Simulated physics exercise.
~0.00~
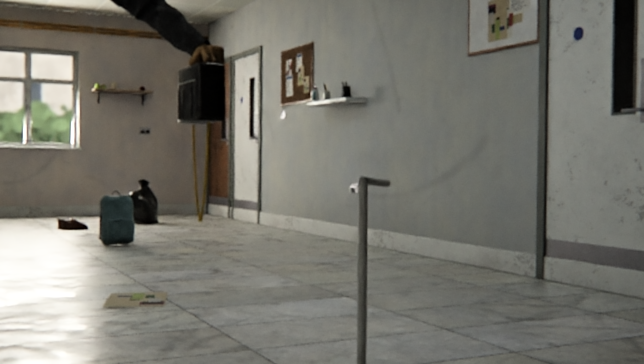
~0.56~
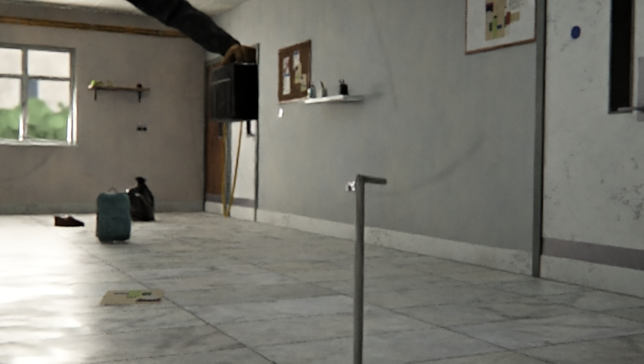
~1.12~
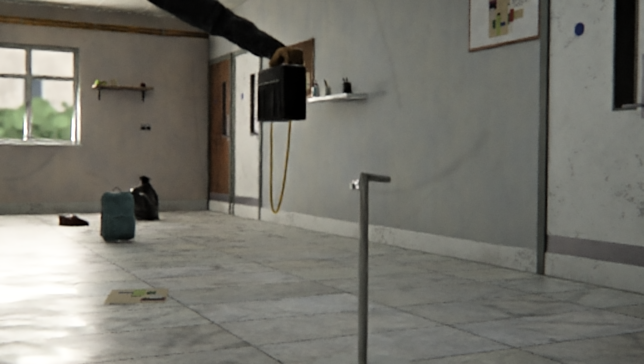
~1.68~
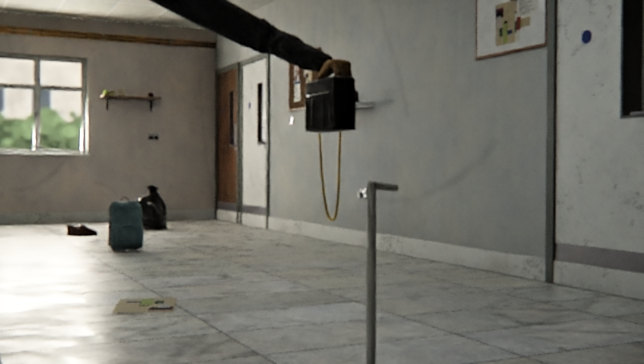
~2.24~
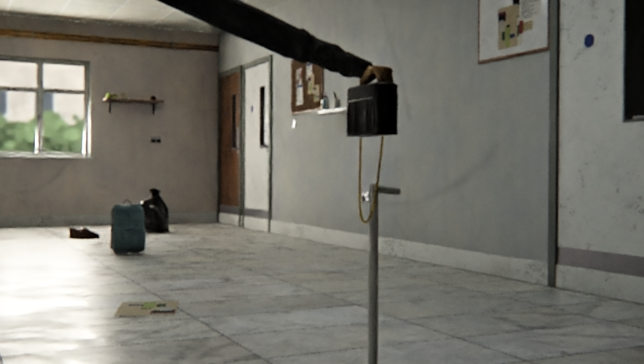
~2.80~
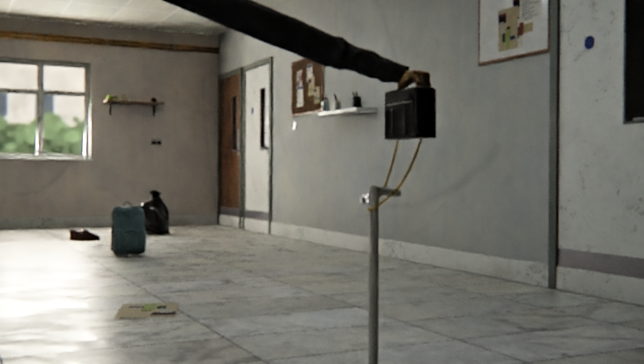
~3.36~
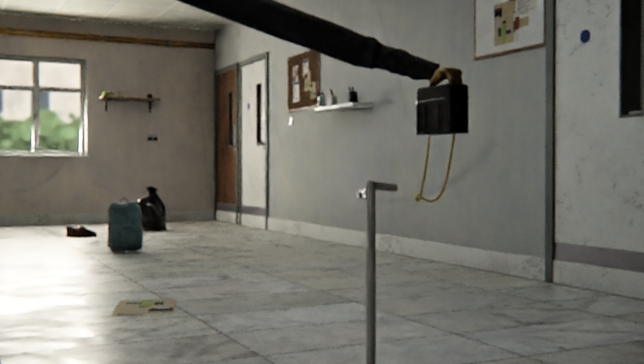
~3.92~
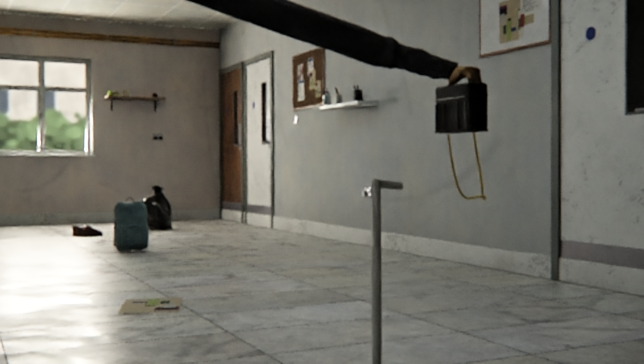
Black case with a dangling loop being carried rightward by a dark-sleeved arm across a tiled room, passing clear of a hooked post.
